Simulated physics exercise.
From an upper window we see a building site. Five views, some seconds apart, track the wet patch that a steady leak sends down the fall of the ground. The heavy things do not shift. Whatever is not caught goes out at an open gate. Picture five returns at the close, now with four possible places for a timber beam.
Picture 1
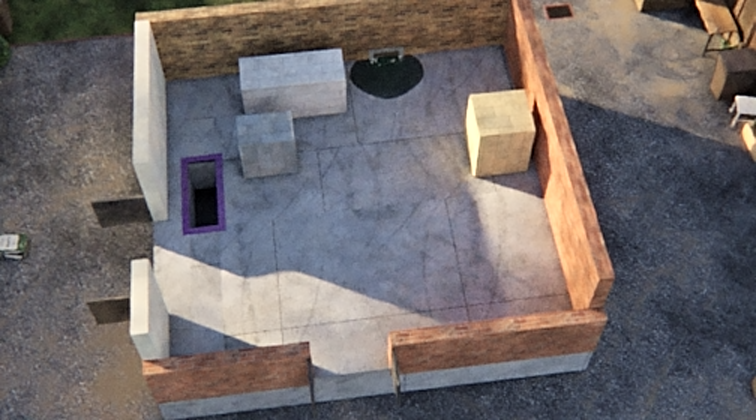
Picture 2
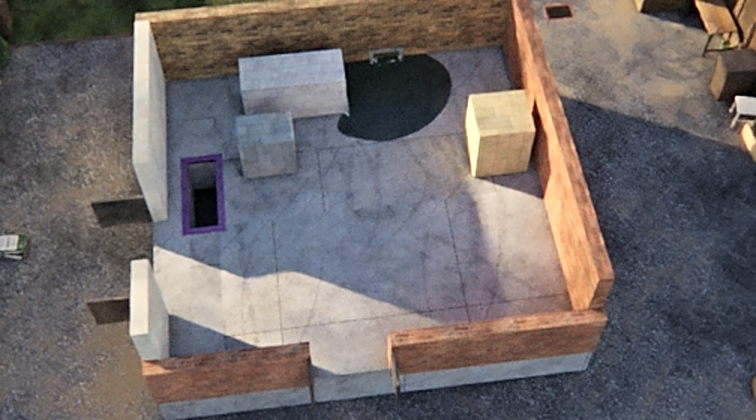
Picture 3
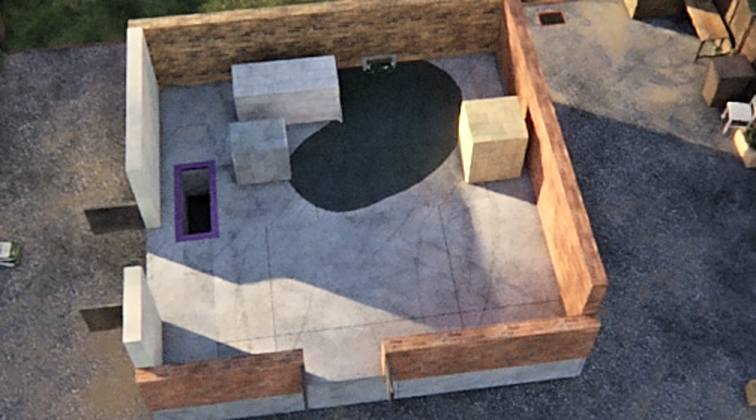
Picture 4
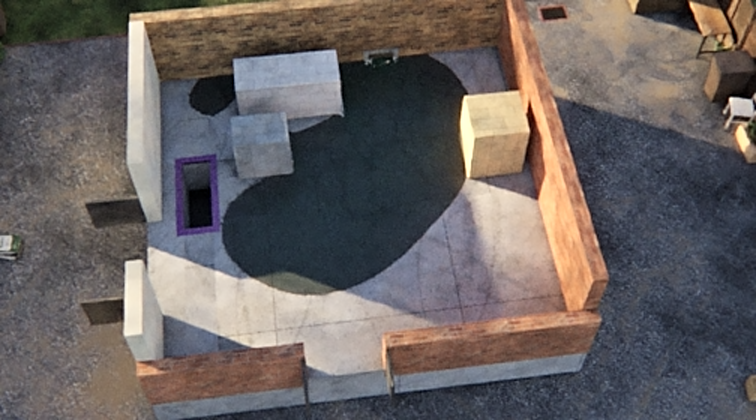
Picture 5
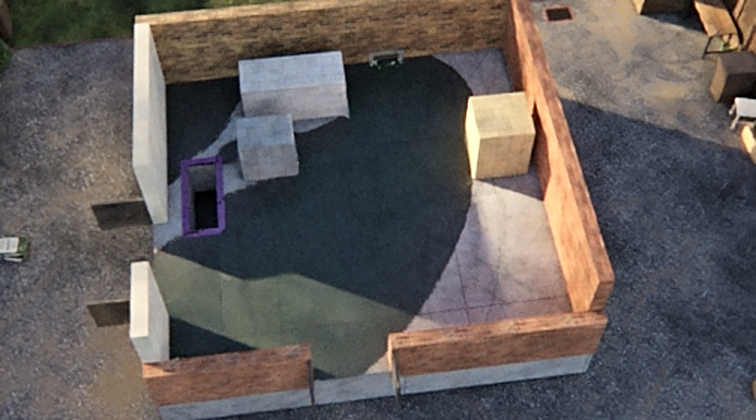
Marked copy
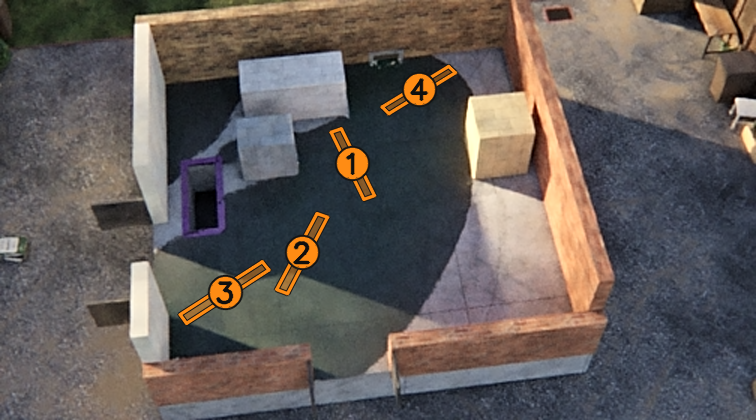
In this clip, seen from above, dark water spreads from an outlet at the back wall of a roofless walled enclosure, flowing around pale blocks and across the floor toward the front left, finally reaching the purple-edged pit.
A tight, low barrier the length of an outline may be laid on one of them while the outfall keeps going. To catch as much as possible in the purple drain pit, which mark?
4.
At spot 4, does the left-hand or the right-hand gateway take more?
The left gate.
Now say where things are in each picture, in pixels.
Outfall at (386, 53); purple drain pit at (203, 193); open gate at (168, 265); open gate at (351, 359); 3 % of the ground under water, visible out to (405, 89); purple drain pit still dry, in the first picture.
In the second picture, 9 % of the ground under water, visible out to (383, 136); purple drain pit still dry.
In the third picture, 21 % of the ground under water, visible out to (338, 205); purple drain pit still dry.
In the fourth picture, 40 % of the ground under water, visible out to (315, 292); purple drain pit still dry.
In the fifth picture, 64 % of the ground under water, visible out to (181, 344); purple drain pit taking water.
In orange, 1 from (336, 130) to (369, 197); 2 from (282, 291) to (322, 215); 3 from (183, 318) to (265, 265); 4 from (385, 110) to (451, 69).
With 1, about 12 % of the stream goes into the purple drain pit, about 88 % out by the gates.
With 2, about 12 % of the stream goes into the purple drain pit, about 88 % out by the gates.
With 3, about 10 % of the stream goes into the purple drain pit, about 89 % out by the gates.
With 4, about 21 % of the stream goes into the purple drain pit, about 79 % out by the gates.
